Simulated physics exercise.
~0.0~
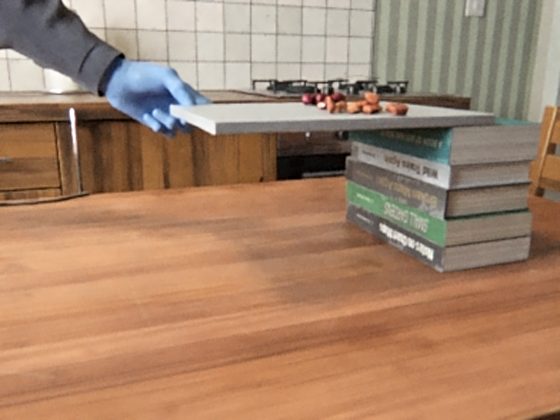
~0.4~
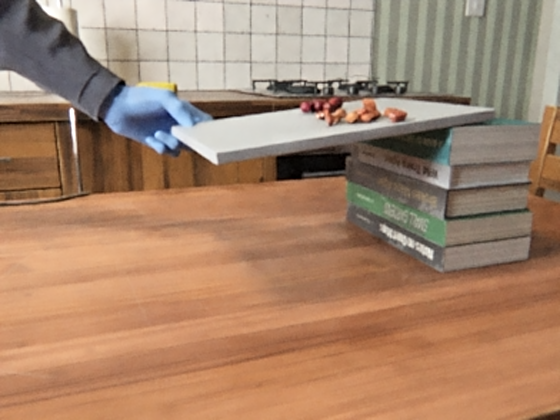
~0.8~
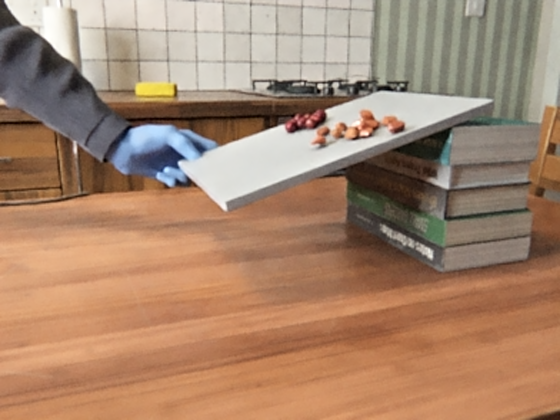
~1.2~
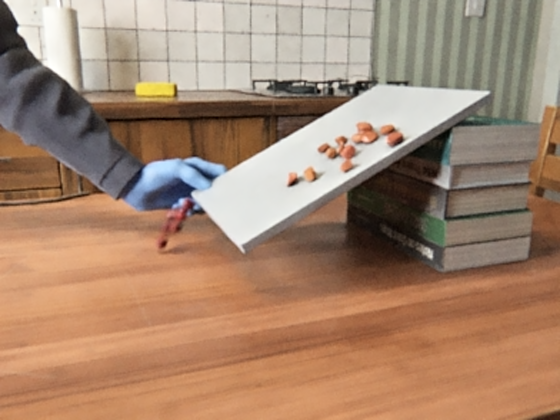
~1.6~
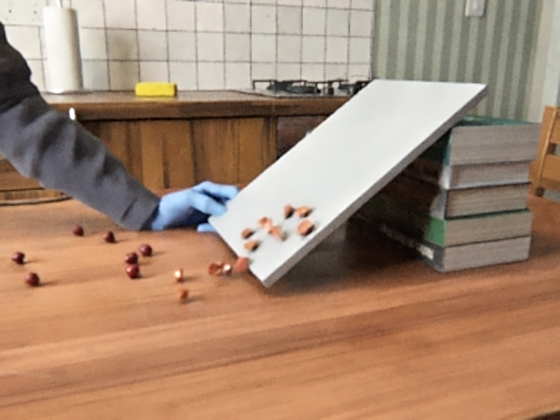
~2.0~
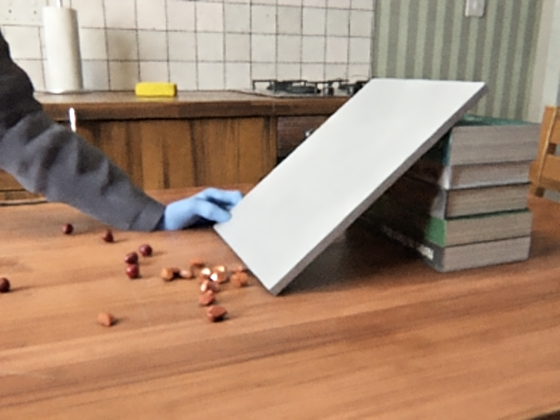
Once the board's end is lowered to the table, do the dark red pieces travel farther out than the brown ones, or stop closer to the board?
The dark red pieces travel farther out across the table, while the brown ones mostly stop nearer the board's lower edge.
